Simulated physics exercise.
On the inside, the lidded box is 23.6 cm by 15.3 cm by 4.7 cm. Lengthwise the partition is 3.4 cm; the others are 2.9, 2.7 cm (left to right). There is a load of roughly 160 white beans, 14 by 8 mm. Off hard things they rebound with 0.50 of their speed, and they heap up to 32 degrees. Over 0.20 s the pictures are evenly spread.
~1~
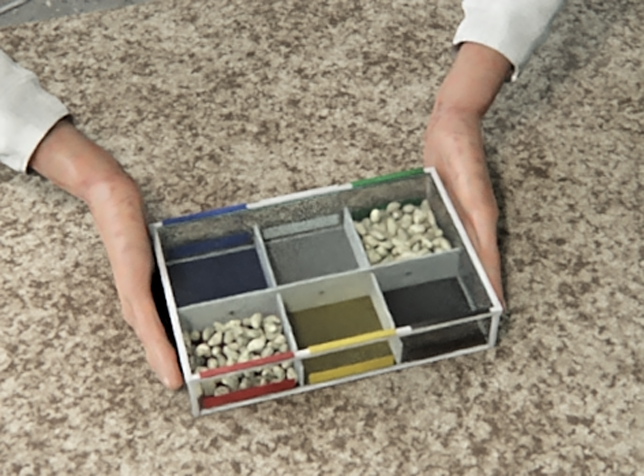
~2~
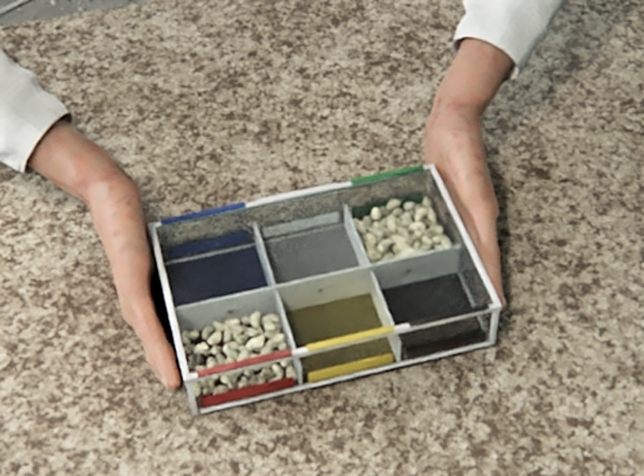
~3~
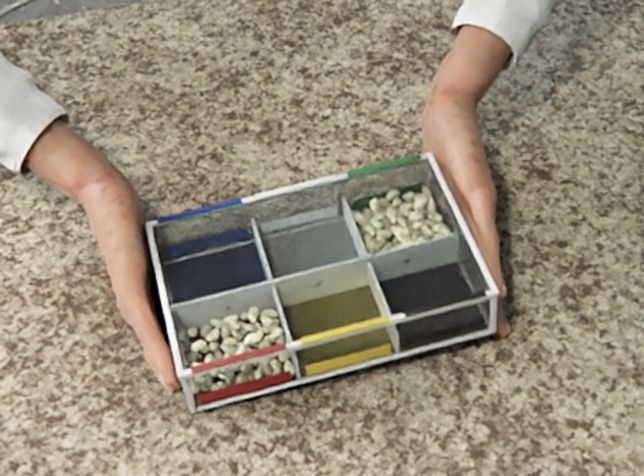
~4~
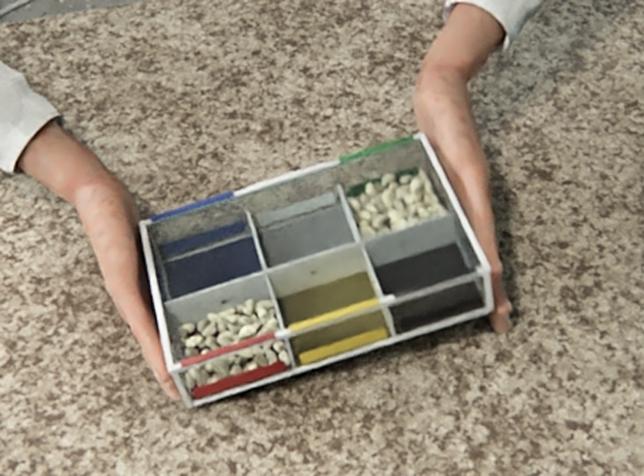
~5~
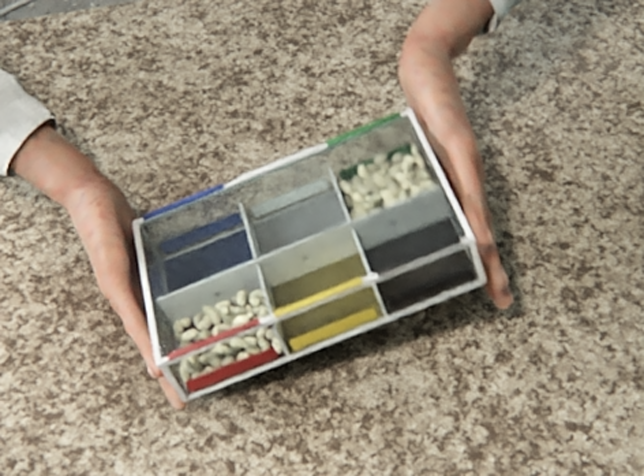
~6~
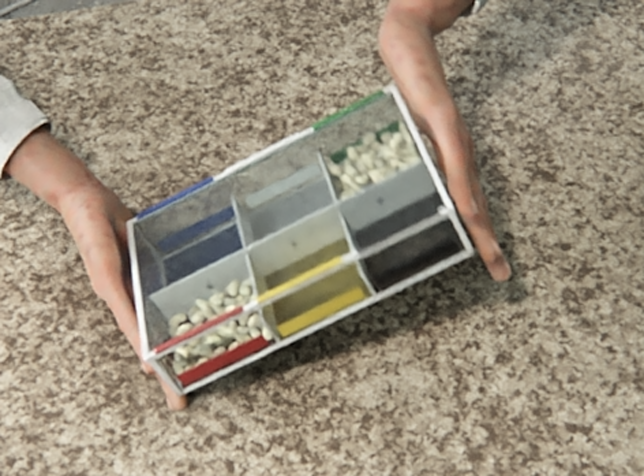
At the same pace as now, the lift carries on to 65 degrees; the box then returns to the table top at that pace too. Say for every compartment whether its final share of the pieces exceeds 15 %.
In the end red compartment: Passes the mark, blue compartment: Misses the mark, green compartment: Passes the mark, yellow compartment: Misses the mark, white compartment: Passes the mark, black compartment: Misses the mark.
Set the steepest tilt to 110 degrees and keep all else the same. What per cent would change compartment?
That works out to close to 50 percent.
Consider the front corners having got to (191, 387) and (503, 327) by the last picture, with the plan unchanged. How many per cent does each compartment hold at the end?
It comes out as red at 40 percent, blue at 0 percent, green at 55 percent, yellow at 0 percent, white at 0 percent and black at 5 percent.
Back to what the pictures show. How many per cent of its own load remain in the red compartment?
About 100 in a hundred.
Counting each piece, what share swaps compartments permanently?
About 25 percent of it.
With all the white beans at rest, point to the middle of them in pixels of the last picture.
In the last view, approximately (280, 277).
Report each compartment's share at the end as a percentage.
Final shares: Red 40 %; blue 5 %; green 35 %; yellow 0 %; white 20 %; black 0 %.
Then, 0.36 s after the last picture, tilt 62 degrees; red 40 %, green 45 %, white 15 %.
Then, 0.60 s after the last picture, tilt 24 degrees; red 40 %, blue 5 %, green 40 %, white 20 %.
Then, 0.95 s after the last picture, tilt 0 degrees; red 40 %, blue 5 %, green 35 %, white 20 %.
In the end, red 40 %, blue 5 %, green 35 %, yellow 0 %, white 20 %, black 0 %.
